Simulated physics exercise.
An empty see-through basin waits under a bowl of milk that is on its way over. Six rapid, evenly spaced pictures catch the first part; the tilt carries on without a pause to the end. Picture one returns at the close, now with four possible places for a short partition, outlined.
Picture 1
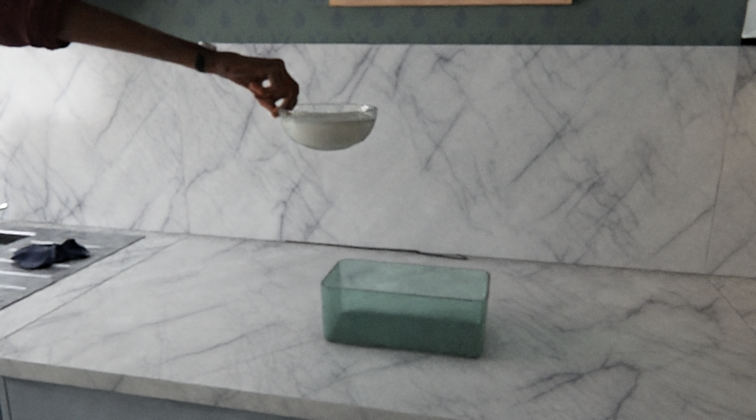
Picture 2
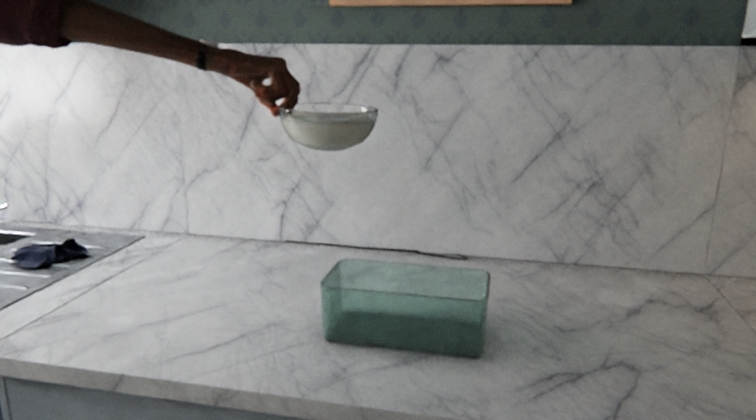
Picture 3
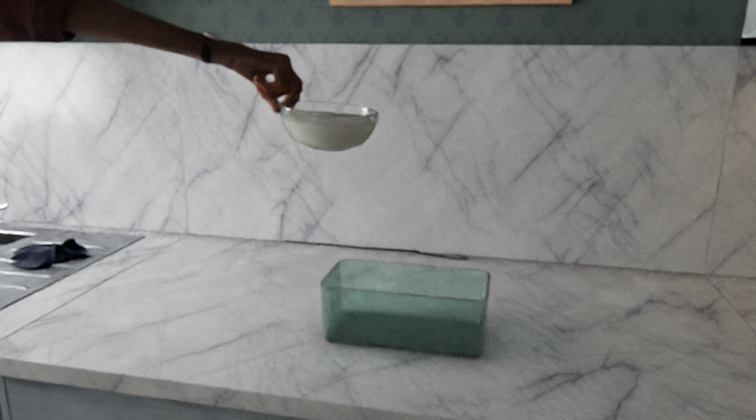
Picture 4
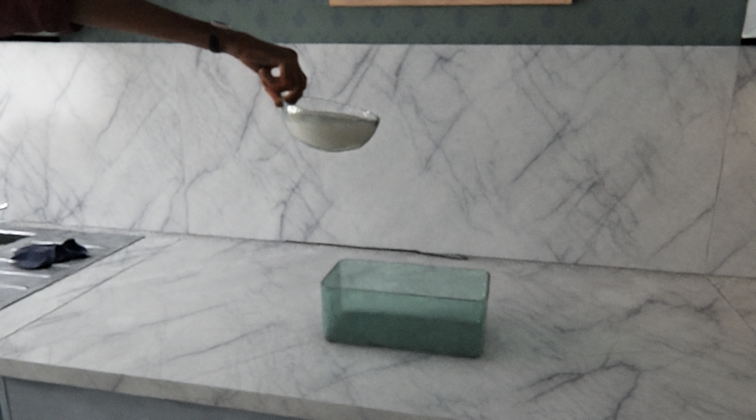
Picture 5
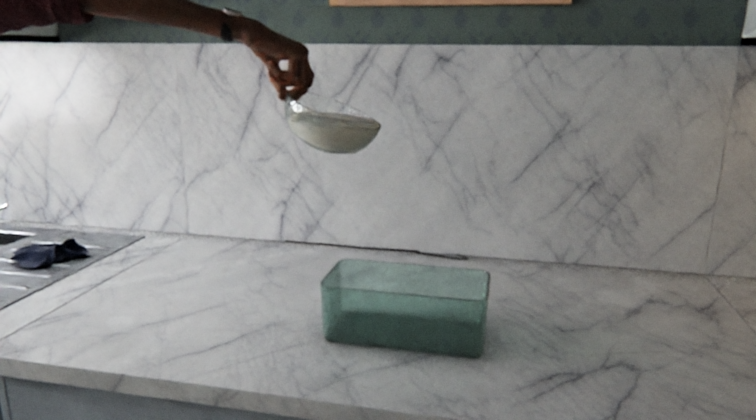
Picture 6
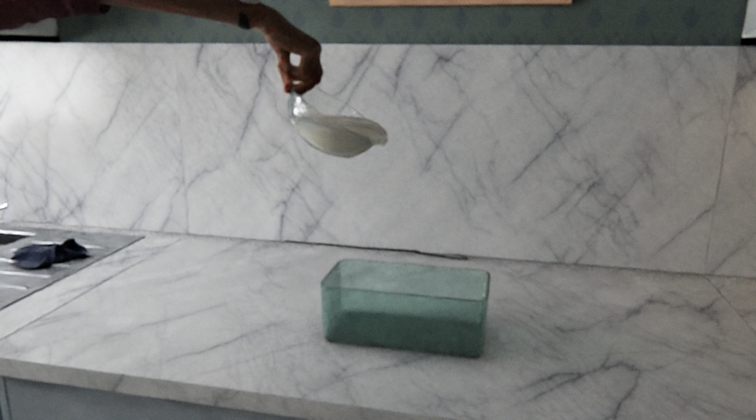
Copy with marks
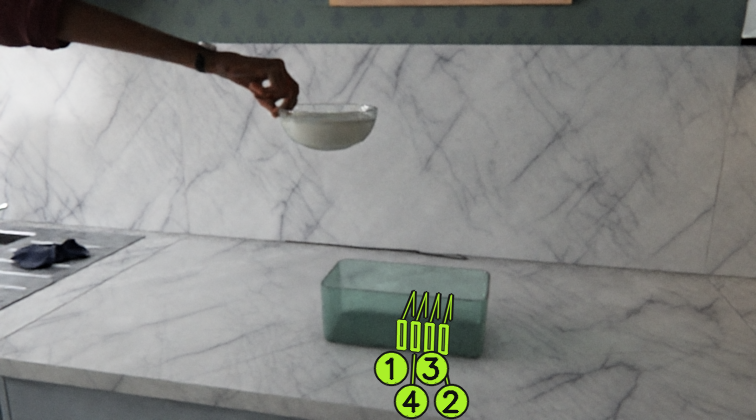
A hand holds a clear bowl of milk level above an empty, see-through green basin on a marbled counter, barely moving at first. The hand then lifts the bowl's left side, tilting it steadily down to the right, and white milk begins to slip over the lower lip.
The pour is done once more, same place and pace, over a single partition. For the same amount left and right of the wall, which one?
Use slot 4.
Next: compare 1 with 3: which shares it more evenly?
That would be 1.
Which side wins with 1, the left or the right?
The right one.
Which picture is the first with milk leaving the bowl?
Picture 5.
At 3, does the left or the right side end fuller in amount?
More ends on the left.
On the marked copy, 1 at (400, 353); 2 at (442, 357); 3 at (428, 356); 4 at (414, 354).
With 1, about 33 % ends left of the wall and 64 % right of it; 3 % is lost outside.
With 2, about 90 % ends left of the wall and 4 % right of it; 6 % is lost outside.
With 3, about 77 % ends left of the wall and 16 % right of it; 7 % is lost outside.
With 4, about 53 % ends left of the wall and 42 % right of it; 5 % is lost outside.
